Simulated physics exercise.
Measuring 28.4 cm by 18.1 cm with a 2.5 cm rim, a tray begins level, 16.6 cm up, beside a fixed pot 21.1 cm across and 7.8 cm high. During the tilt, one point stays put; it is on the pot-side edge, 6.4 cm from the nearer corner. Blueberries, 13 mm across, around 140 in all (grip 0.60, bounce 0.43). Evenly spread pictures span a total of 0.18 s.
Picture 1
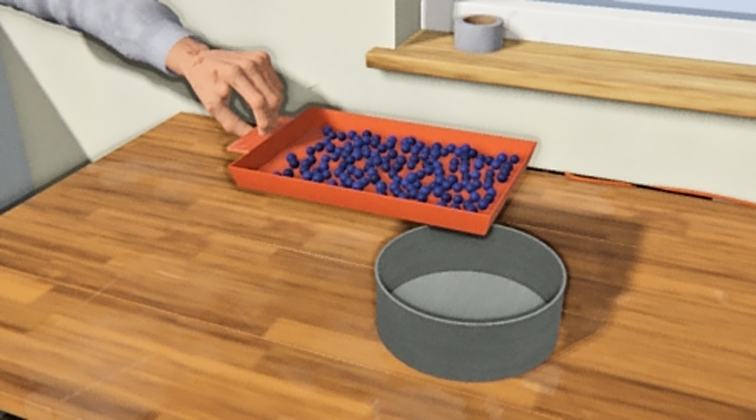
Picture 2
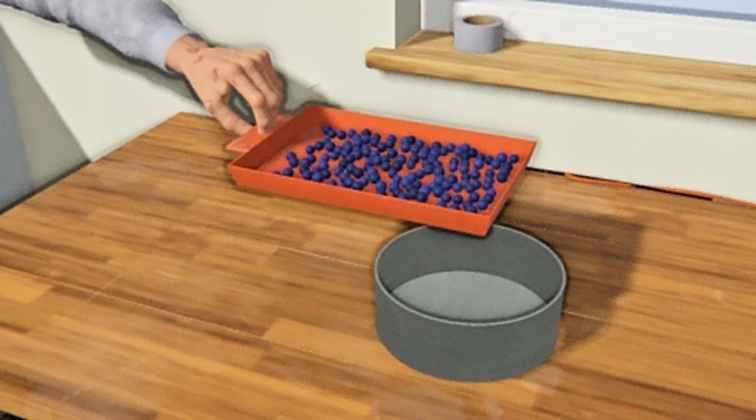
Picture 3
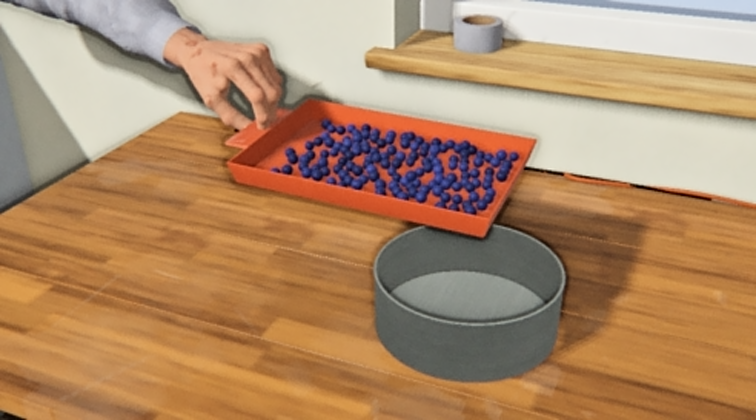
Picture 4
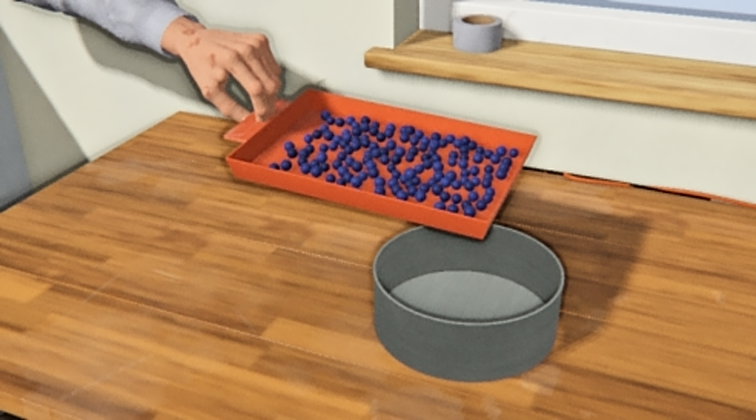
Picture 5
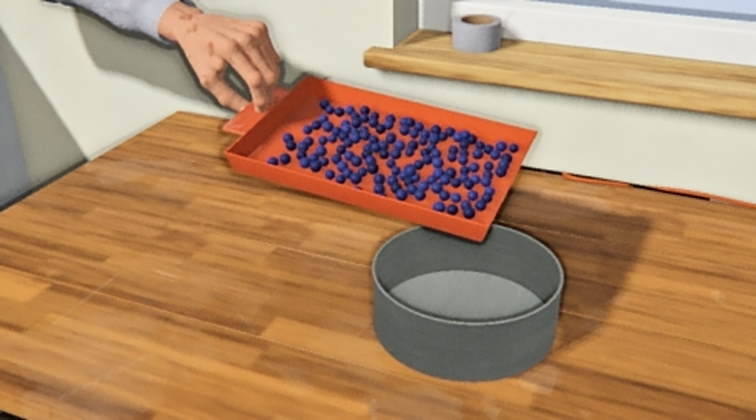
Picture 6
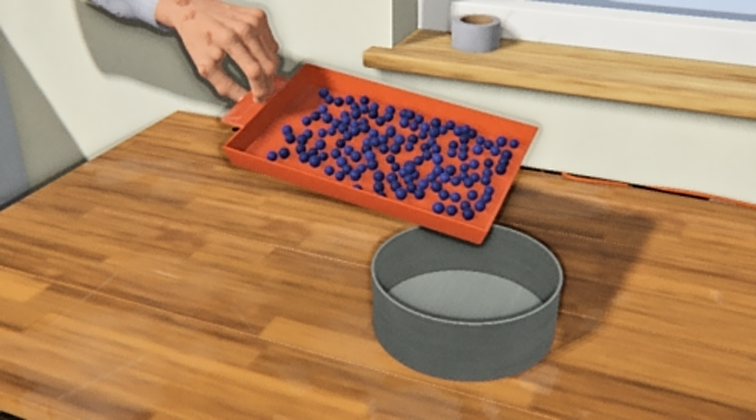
An orange tray of small dark blue balls slowly tilted toward the gray round pot on its right as a hand at the left lifted its handle end, above a wooden tabletop.
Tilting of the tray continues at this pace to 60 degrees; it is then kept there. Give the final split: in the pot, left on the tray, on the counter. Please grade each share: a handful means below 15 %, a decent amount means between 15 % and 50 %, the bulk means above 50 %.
Pot: A handful, tray: The bulk, counter: A handful.
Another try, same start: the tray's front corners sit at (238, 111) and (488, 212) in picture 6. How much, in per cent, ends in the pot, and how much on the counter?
Pot 0 % / counter 10 %.
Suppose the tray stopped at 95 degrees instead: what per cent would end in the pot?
Roughly 65 percent.
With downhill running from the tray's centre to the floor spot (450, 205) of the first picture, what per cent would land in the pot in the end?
The share comes to about 5 in a hundred.
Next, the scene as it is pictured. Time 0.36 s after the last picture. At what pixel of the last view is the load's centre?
Estimated load position: Around (424, 169).
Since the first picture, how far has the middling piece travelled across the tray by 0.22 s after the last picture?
Displacement on the tray: Roughly 3 cm.
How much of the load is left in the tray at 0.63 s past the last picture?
It's roughly 95 percent.
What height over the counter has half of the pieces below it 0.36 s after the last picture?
Around 22 cm up.
Then, 0.22 s after the last picture, tilt 38 degrees; the tray holds 100 %, the pot 0 %.
Then, 0.36 s after the last picture, tilt 53 degrees; the tray holds 100 %, the pot 0 %.
Then, 0.63 s after the last picture, tilt 60 degrees; the tray holds 95 %, the pot 0 %.
In the end, pot 5 %, tray 90 %, counter 5 %.
